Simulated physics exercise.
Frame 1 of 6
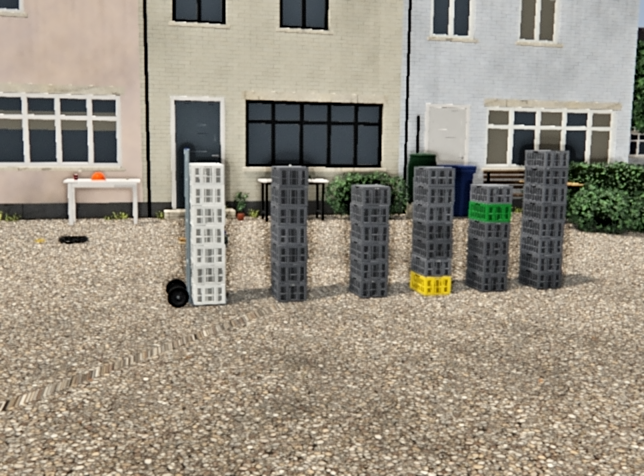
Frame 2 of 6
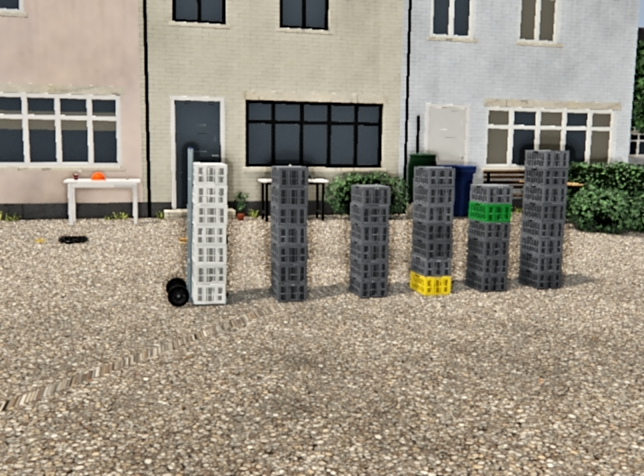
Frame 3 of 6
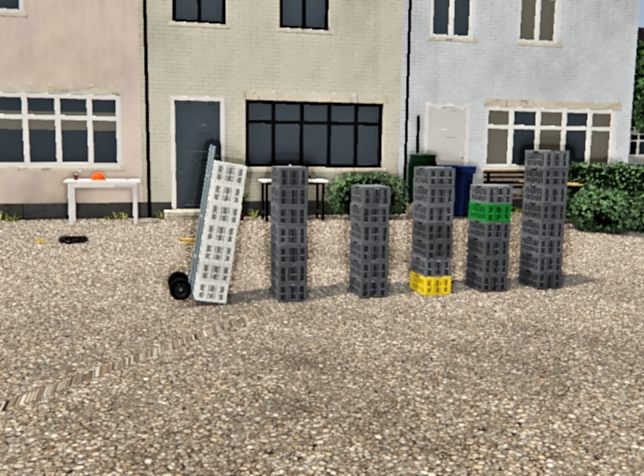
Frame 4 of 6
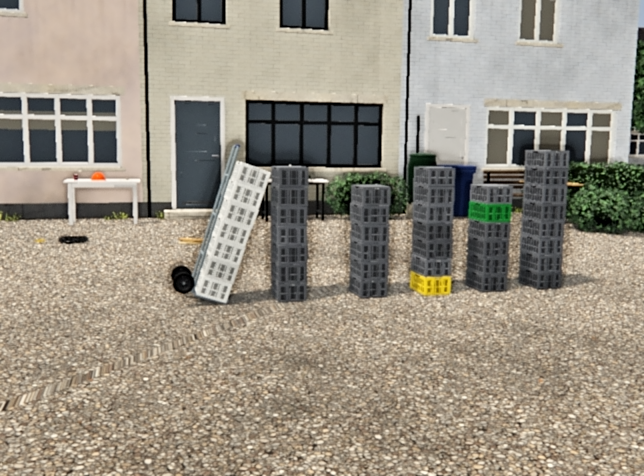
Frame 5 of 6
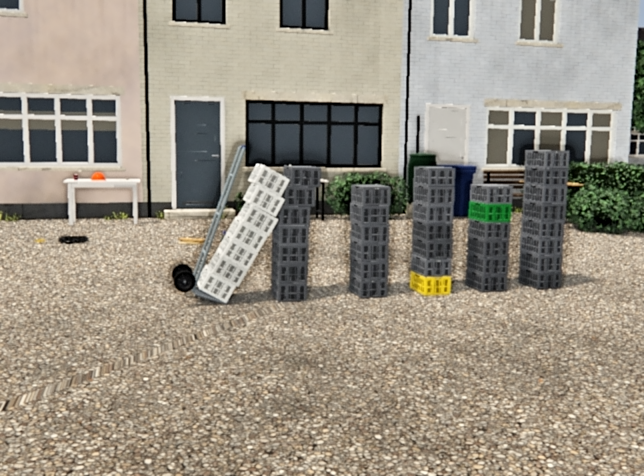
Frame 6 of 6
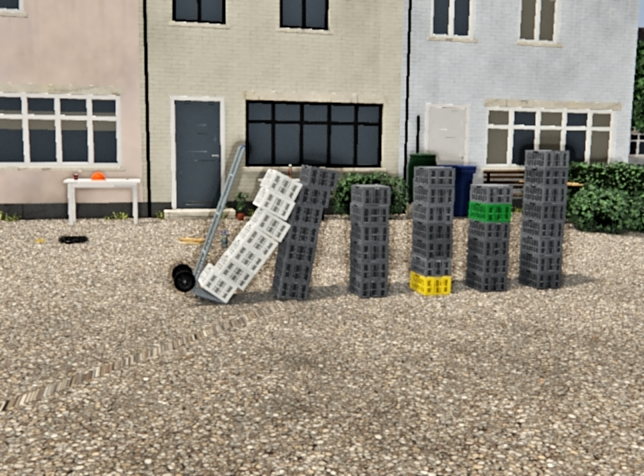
A tall stack of pale crates on a sack truck tilted to the right, then its upper part slid forward off the frame and leaned against the nearest dark stack, which began leaning right too.
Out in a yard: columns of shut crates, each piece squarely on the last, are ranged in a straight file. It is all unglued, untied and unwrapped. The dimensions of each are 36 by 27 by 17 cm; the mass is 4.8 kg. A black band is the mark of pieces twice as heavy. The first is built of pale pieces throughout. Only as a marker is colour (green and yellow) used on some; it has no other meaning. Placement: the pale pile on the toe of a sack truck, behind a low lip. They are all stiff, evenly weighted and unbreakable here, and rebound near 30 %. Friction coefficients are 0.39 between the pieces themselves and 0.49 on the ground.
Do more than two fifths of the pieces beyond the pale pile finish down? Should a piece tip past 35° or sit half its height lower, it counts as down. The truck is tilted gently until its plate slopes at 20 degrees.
Yes.
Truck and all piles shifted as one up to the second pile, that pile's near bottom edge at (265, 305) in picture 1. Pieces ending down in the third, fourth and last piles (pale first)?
Pile by pile, third 5, fourth 7, last 8.
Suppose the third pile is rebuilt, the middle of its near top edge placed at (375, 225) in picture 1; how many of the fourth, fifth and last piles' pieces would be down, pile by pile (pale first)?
You'd get fourth 7, fifth 6 and last 8.
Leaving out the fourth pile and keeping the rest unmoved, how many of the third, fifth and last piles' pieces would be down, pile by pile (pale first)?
Counts - third: 5; fifth: 0; last: 0.
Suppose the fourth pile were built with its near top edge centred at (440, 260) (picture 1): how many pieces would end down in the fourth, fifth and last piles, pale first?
Down by pile: Fourth 1, fifth 0, last 0.
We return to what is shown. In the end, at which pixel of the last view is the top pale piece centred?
Roughly at (344, 247).
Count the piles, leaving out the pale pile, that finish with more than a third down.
The number of such piles is 5.
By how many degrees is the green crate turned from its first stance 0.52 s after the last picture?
Roughly 0°.
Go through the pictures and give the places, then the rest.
In the first frame (places mark the middle of the side facing us), truck frame (188, 181) 0° forward; green crate (499, 213); yellow crate (438, 286); the rest undisturbed.
Truck frame (192, 180) 1° forward; green crate (499, 213), in the second frame.
Truck frame (210, 177) 9° forward, top of the pale pile leaning 9°; green crate (499, 213); the rest undisturbed, in the third frame.
Truck frame (229, 176) 18° forward, top of the pale pile leaning 19°; green crate (499, 213); the rest undisturbed, in the fourth frame.
Truck frame (234, 176) 20° forward, top of the pale pile leaning 29°; green crate (499, 213); 4 disturbed, none down, in the fifth frame.
Truck frame (234, 176) 20° forward, top of the pale pile leaning 28°; green crate (499, 213); yellow crate (438, 286); steepest lean 9°, the crate at (324, 178); 7 disturbed, none down, in the sixth frame.
Then, 0.52 s after the last picture, 7 of the pale pile down; 7 of the 34 other crates down.
Then, 1.38 s after the last picture, 7 of the pale pile down; 15 of the 34 other crates down; yellow crate leaning 32°; green crate leaning 14°.
Then, 2.42 s after the last picture, 7 of the pale pile down; 33 of the 34 other crates down; yellow crate leaning 38°; green crate leaning 30°, 34 cm lower.
At rest, 7 of the pale pile down; 33 of the 34 other crates down; yellow crate leaning 38°; green crate leaning 7°, 38 cm lower. That is 97 per cent. As the last picture would show them, middles, yellow crate near (439, 276), green crate near (614, 248).
